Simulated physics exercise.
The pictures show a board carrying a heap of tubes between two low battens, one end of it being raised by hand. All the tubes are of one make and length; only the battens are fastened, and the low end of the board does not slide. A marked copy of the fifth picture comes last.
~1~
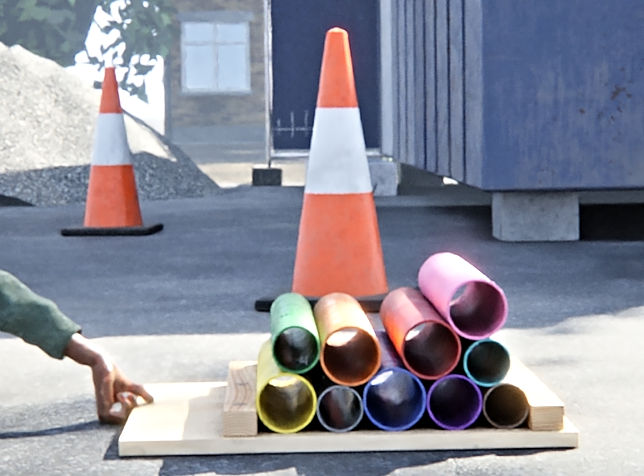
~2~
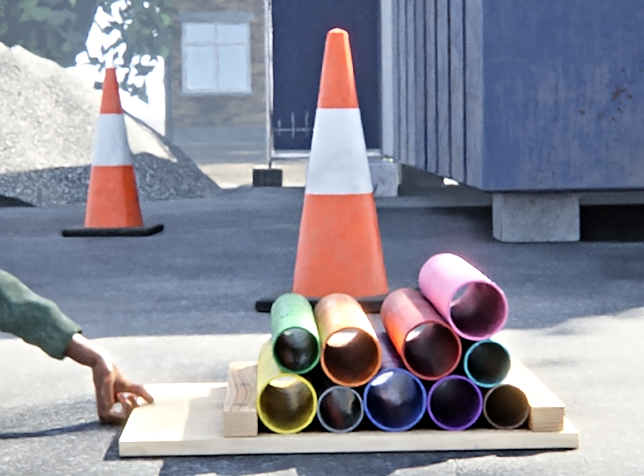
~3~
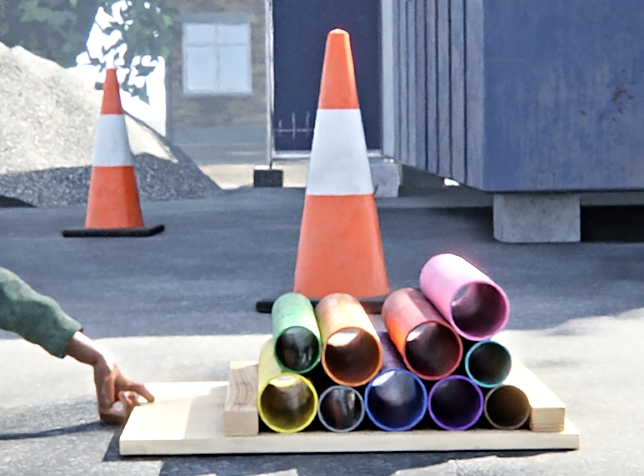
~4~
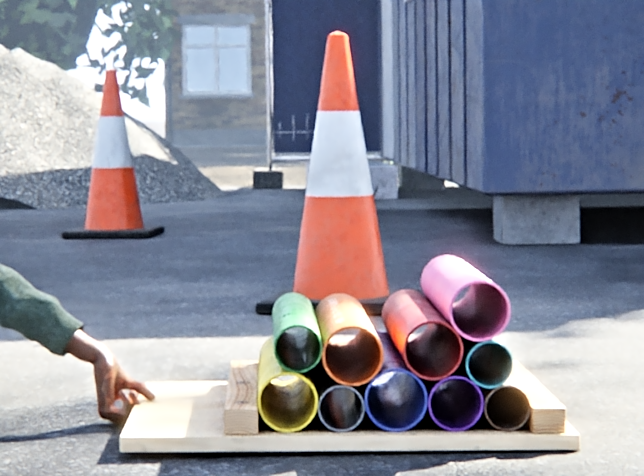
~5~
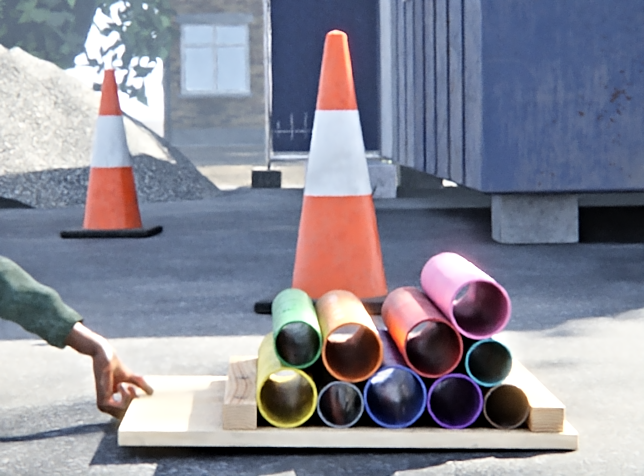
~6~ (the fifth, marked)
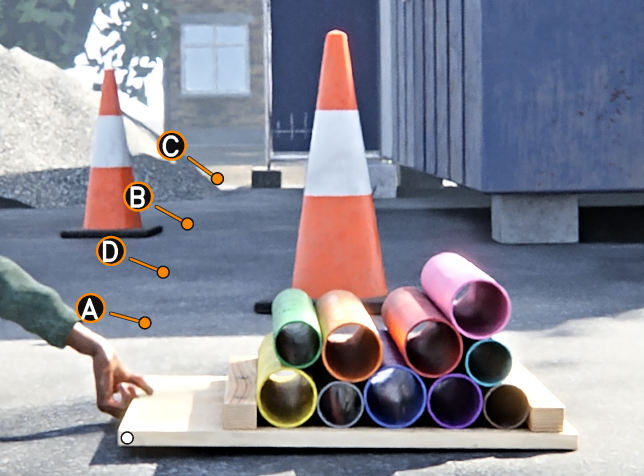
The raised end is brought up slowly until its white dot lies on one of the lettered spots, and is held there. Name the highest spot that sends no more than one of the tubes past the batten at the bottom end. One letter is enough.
The last mark within the limit is A.
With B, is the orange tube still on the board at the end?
Yes, with B.
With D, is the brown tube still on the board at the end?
The brown tube: Yes.
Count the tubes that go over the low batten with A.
It comes to one.
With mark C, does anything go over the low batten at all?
Yes, at C.
On the marked copy, A at (145, 323); B at (188, 224); C at (218, 179); D at (163, 272); the white dot at (127, 438).
Taking A. A third of the way, board at 13°.
Two thirds of the way, board at 16°.
When it is over, board at 16°, one over the low batten (pink).
As for the rest, B three over the low batten (turquoise, red, pink); C three over the low batten (turquoise, red, pink); D three over the low batten (turquoise, red, pink).
